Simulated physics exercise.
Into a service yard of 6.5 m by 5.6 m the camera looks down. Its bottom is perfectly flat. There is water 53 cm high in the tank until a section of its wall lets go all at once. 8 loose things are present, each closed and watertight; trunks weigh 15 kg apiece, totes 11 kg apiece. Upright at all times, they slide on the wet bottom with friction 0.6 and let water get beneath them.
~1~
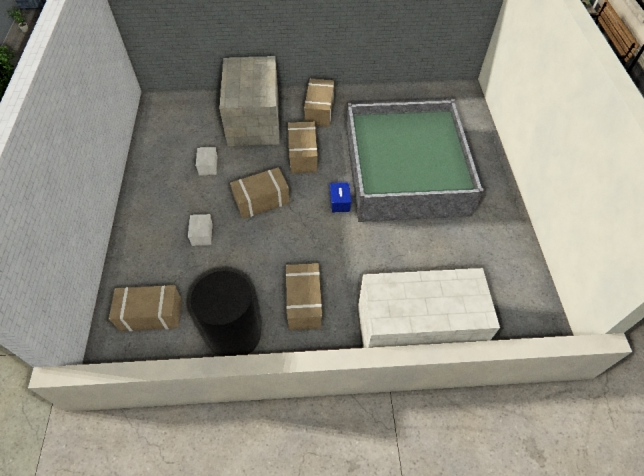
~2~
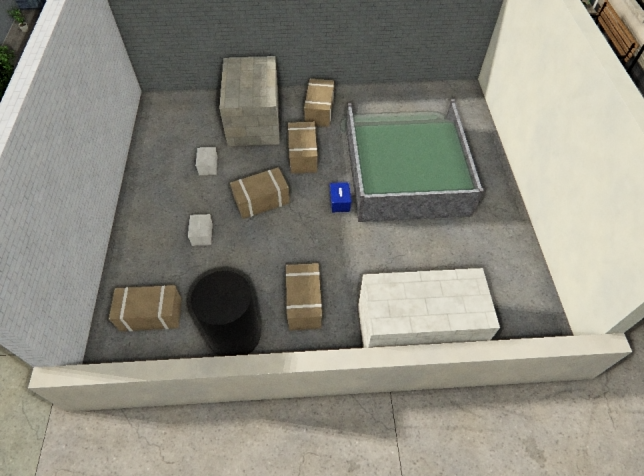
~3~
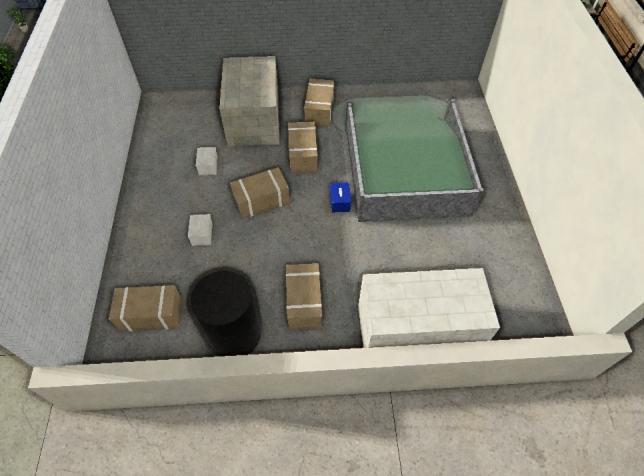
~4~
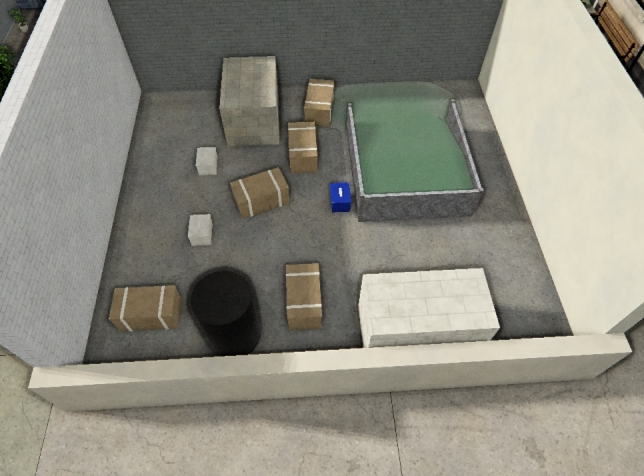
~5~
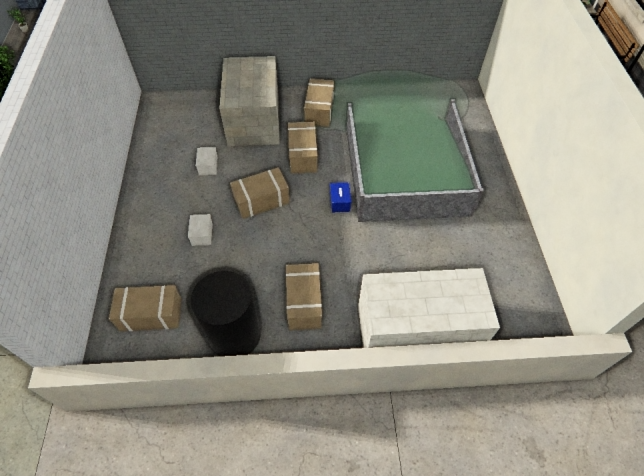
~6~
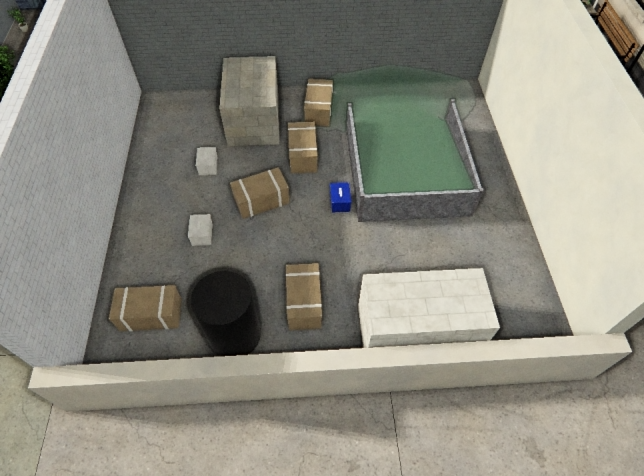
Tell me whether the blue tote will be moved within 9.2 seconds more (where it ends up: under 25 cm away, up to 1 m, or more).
I'd say the blue tote makes a modest move.
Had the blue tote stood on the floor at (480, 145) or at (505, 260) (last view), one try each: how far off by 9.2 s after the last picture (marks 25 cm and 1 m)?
Outcomes in order: It is taken a long way; it is shifted a bit.
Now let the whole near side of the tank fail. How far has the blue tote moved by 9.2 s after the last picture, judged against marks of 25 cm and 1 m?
The blue tote simply stays where it is.
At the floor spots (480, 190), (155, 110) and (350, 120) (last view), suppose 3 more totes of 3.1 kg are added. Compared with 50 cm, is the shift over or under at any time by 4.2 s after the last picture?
In order: Above it, above it, above it.
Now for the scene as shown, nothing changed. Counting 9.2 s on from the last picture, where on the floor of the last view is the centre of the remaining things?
Close to pixel (228, 256).
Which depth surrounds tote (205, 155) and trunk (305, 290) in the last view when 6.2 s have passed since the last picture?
Some 3 cm at the first, some 3 cm at the second.
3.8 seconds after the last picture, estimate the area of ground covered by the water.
About 26 m2.
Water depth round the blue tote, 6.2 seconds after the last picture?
6 cm or so.
Then, 1.2 s after the last picture the blue tote is near (341, 193), 0.0 m from its start, aground; 0 afloat.
Then, 3.8 s after the last picture the blue tote is near (342, 208), 0.3 m from its start, aground; 1 afloat.
Then, 6.2 s after the last picture the blue tote is near (337, 222), 0.6 m from its start, aground; 2 afloat.
Then, 9.2 s after the last picture the blue tote is near (333, 226), 0.7 m from its start, aground; 5 afloat.
